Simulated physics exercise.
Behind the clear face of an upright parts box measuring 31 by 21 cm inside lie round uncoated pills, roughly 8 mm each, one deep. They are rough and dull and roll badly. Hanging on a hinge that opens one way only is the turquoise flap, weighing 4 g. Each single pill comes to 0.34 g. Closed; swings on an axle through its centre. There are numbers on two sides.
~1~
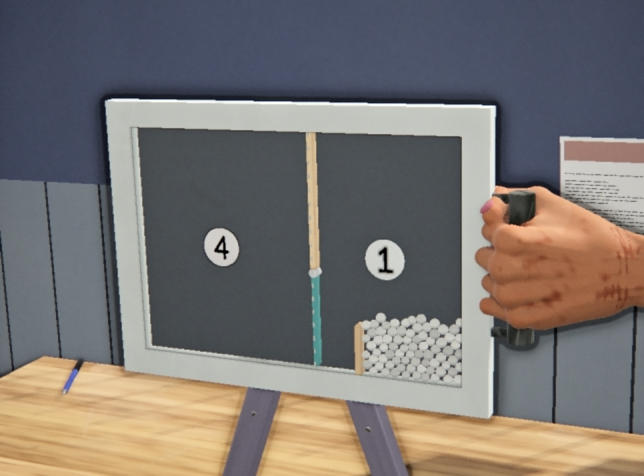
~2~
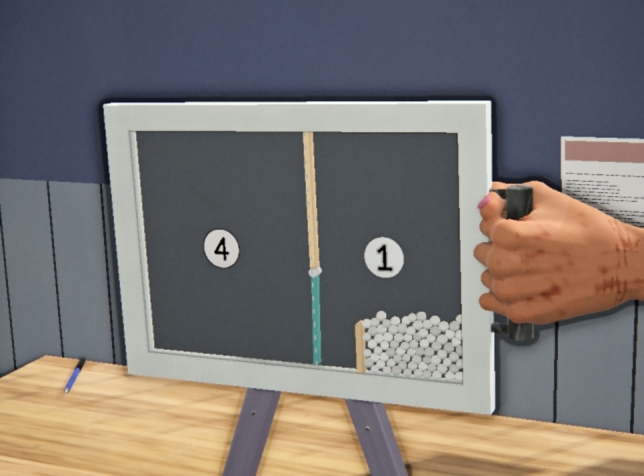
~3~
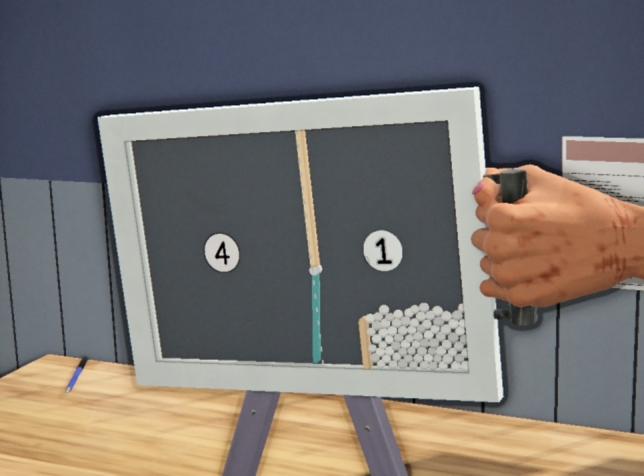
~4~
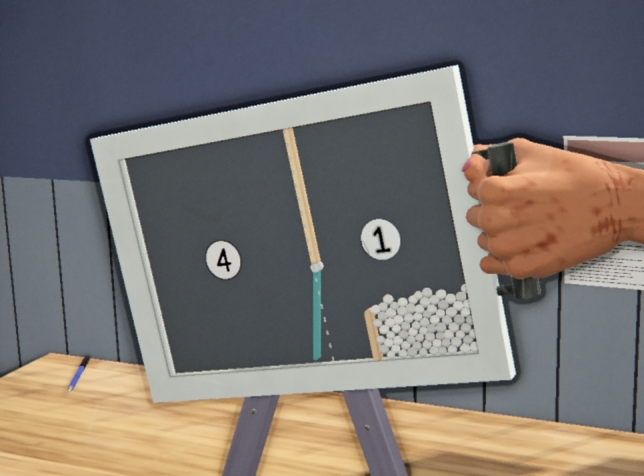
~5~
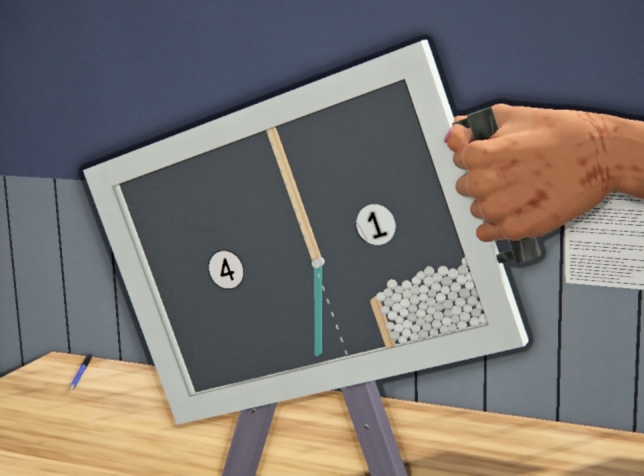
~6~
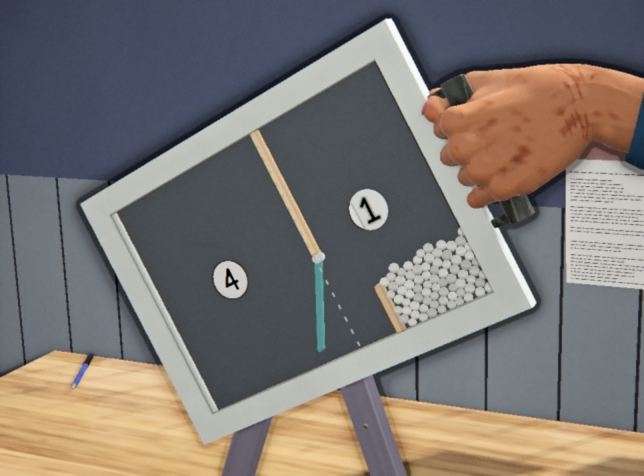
A hand on the right turns a framed box of small white pills steadily anticlockwise.
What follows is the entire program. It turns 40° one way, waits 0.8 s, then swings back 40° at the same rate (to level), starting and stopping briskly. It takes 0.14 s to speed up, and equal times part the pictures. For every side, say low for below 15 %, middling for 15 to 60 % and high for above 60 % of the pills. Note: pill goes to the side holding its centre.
Side 1: High, side 4: Low.
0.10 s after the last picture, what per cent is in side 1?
100 per cent.
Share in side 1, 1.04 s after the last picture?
Around 100 per cent.
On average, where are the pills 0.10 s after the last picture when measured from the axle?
Roughly 13 centimetres to the right and 1 centimetres above.
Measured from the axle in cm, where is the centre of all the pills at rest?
Some 11 cm right and 8 cm below.
Then, 0.10 s later than the last picture, it stands 40° anticlockwise; the pills' middle is 13 cm right of and 1 cm above the centre; no. 1, 100 %; turquoise flap open 33°.
Then, 1.04 s later than the last picture, it stands 20° anticlockwise; the pills' middle is 13 cm right of and 4 cm below the centre; no. 1, 100 %; turquoise flap open 18°.
Then, 1.18 s later than the last picture, it stands level; the pills' middle is 11 cm right of and 8 cm below the centre; no. 1, 100 %; turquoise flap open 3°.
At rest 1.8 s after the last picture, it stands level; no. 1, 100 %, no. 4, 0 %; turquoise flap shut.
